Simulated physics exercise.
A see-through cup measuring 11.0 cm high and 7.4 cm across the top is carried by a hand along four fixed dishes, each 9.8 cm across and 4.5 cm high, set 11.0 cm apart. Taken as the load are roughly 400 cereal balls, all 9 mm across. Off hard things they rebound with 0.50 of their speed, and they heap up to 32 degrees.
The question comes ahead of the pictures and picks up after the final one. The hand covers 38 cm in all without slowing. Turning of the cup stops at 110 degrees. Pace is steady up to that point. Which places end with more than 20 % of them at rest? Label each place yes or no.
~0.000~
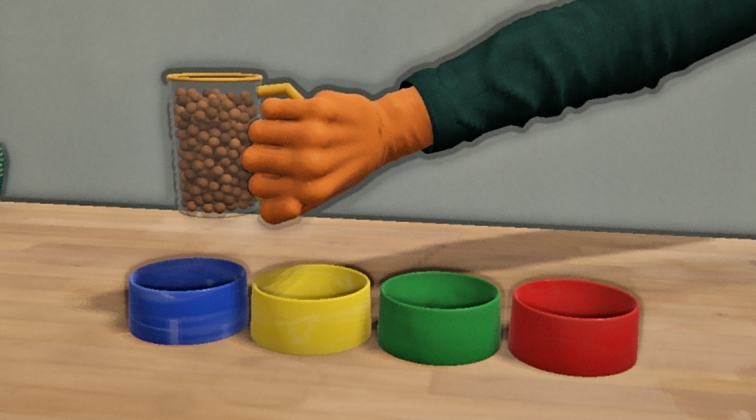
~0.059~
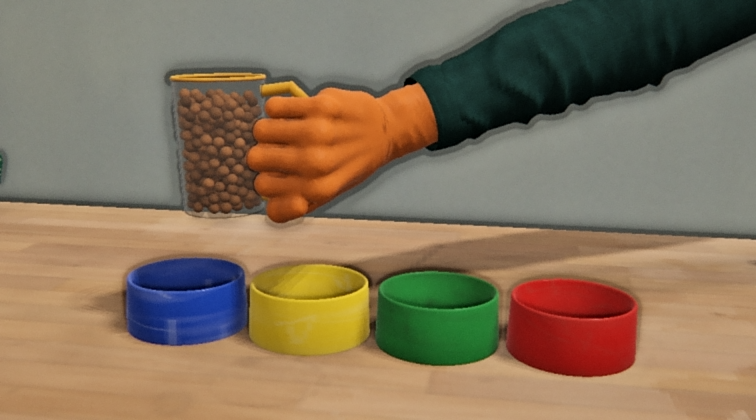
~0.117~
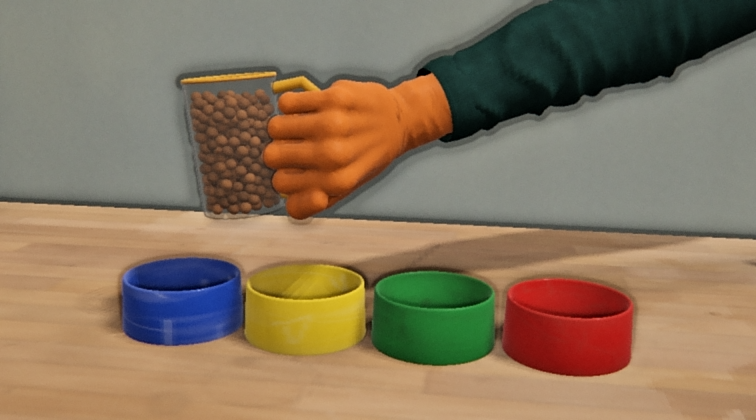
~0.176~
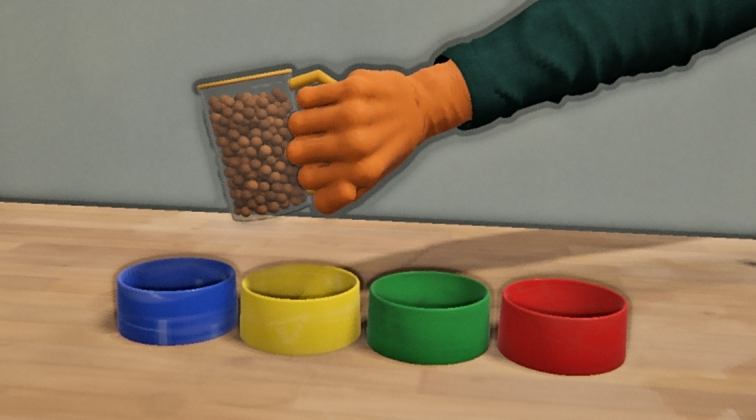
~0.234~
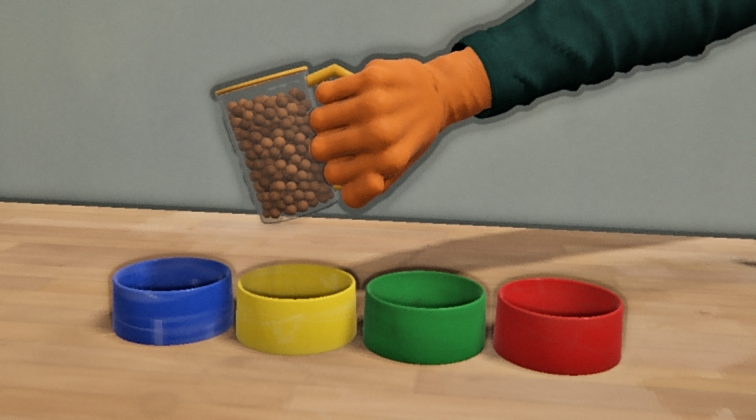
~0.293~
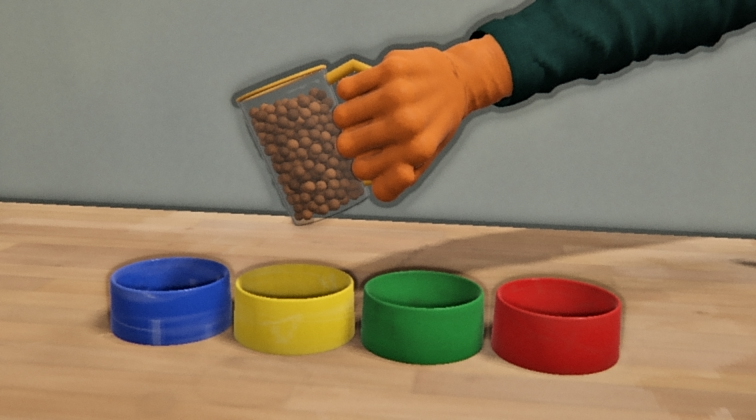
Red dish: Yes. Blue dish: No. Green dish: No. Yellow dish: No. Counter: No.
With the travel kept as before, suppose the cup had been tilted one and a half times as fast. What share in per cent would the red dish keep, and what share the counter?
Red 90, counter 0.
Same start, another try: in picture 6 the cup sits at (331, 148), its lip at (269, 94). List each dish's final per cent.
Per cent kept: Red 100; blue 0; green 0; yellow 0.
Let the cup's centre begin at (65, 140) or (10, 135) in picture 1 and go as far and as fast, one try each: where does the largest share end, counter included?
The winner: Green; yellow.
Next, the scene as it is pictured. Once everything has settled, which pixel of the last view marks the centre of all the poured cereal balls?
(559, 314).
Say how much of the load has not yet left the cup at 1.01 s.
Near 100 per cent of the load.
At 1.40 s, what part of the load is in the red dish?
About 30 percent.
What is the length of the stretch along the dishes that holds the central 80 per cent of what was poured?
About 6 cm.
After 0.73 s, tilt 65 degrees; cup holds 100 %.
After 1.01 s, tilt 92 degrees; cup holds 100 %.
After 1.40 s, tilt 110 degrees; cup holds 65 %, red 30 %.
At rest (3.1 s), red 100 %, blue 0 %, green 0 %, yellow 0 %, counter 0 %.
